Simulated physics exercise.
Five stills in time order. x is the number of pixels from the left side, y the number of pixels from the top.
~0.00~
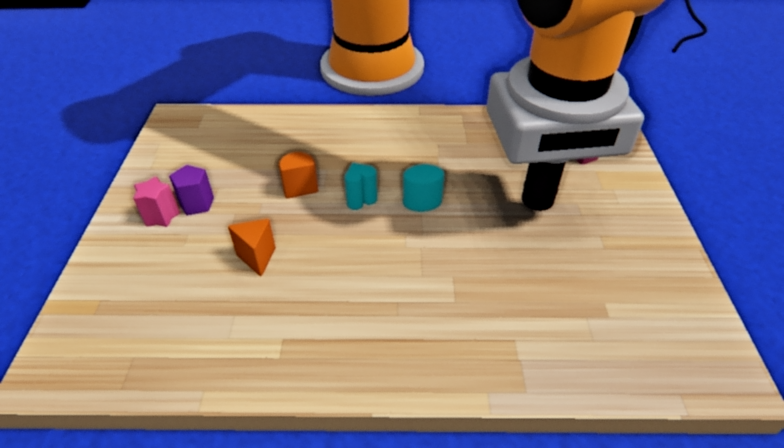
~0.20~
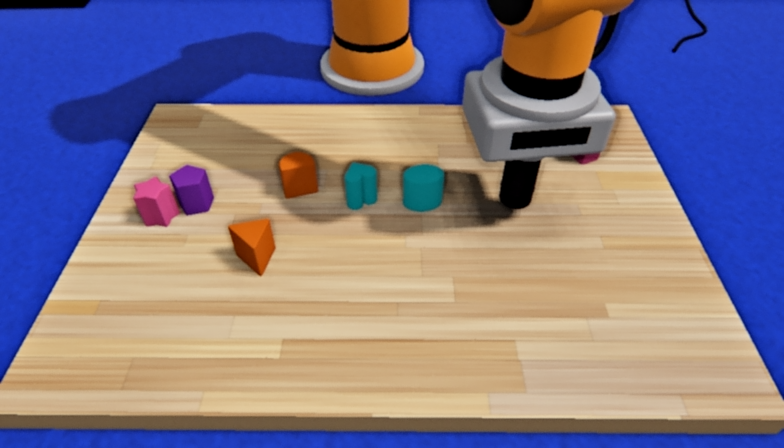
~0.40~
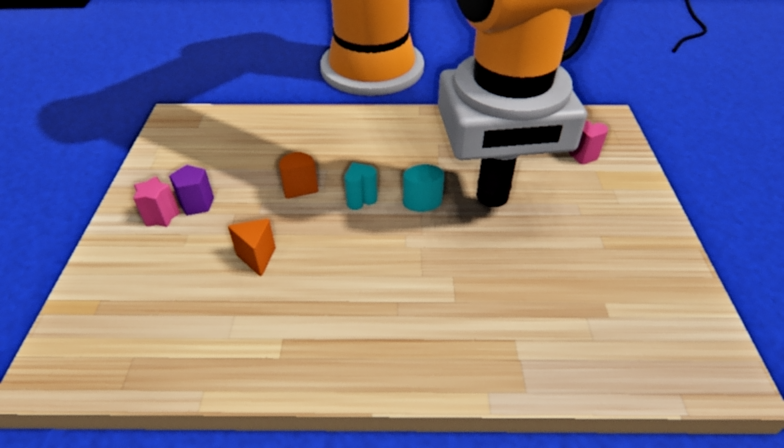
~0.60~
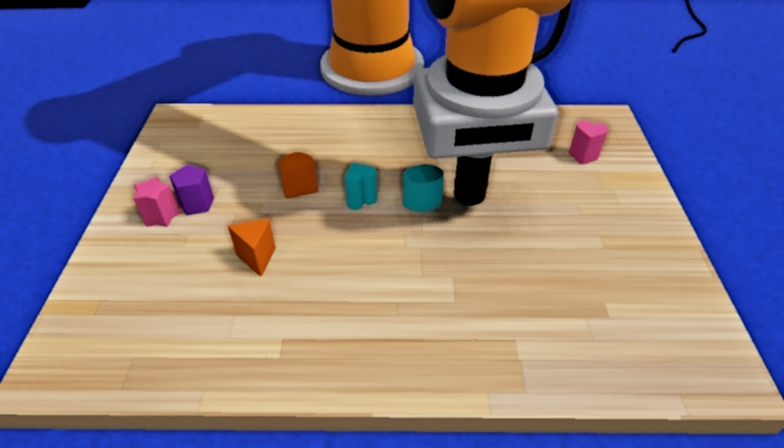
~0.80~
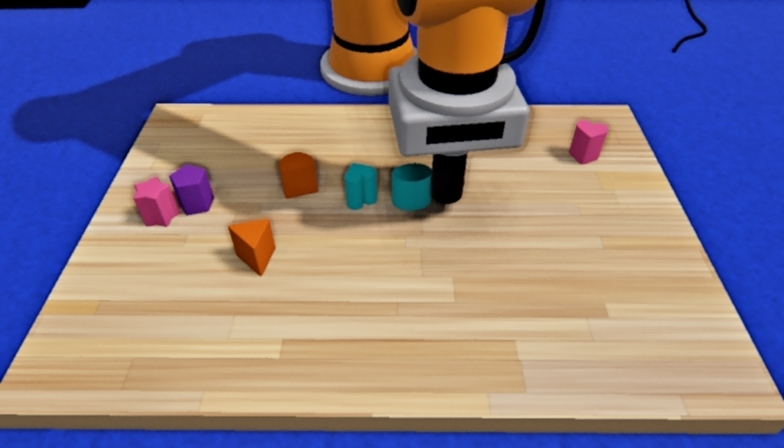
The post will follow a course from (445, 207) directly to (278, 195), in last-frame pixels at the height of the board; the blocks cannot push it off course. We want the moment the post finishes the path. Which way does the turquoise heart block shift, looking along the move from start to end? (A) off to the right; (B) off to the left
Correct choice: B.
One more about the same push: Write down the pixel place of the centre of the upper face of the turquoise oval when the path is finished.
It should be at (318, 146) by then.
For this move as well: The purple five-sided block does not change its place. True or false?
That is true.
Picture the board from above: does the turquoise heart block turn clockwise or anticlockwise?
Looking down, it rotates anti-clockwise.
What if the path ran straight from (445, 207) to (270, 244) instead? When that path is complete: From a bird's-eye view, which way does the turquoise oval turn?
It is turned clockwise.
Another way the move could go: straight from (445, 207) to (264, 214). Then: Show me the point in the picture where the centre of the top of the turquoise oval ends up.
Its top centre is at about (353, 158).
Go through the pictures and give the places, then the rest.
In the first picture, post's lower end (537, 201); purple five-sided block (187, 175); orange half-round block (296, 160); turquoise heart block (359, 171); turquoise oval (424, 173).
In the second picture, post (515, 199); blocks still.
In the third picture, post (492, 198); blocks still.
In the fourth picture, post (469, 196); blocks still.
In the fifth picture, post (446, 194); purple five-sided block (187, 175); orange half-round block (296, 160); turquoise heart block (359, 171); turquoise oval (413, 171).
What follows on the original path. One third of the way, post (388, 190); turquoise heart block (328, 169), turned 80° anticlockwise; turquoise oval (357, 161), turned 25° clockwise.
Two thirds of the way, post (331, 186); orange half-round block (286, 157); turquoise heart block (303, 171), turned 65° anticlockwise; turquoise oval (324, 148), turned 95° clockwise.
At the end, post (276, 183); purple five-sided block still; orange half-round block (272, 149), turned 15° clockwise; turquoise heart block (245, 172), turned 80° anticlockwise; turquoise oval (318, 146), turned 120° clockwise.
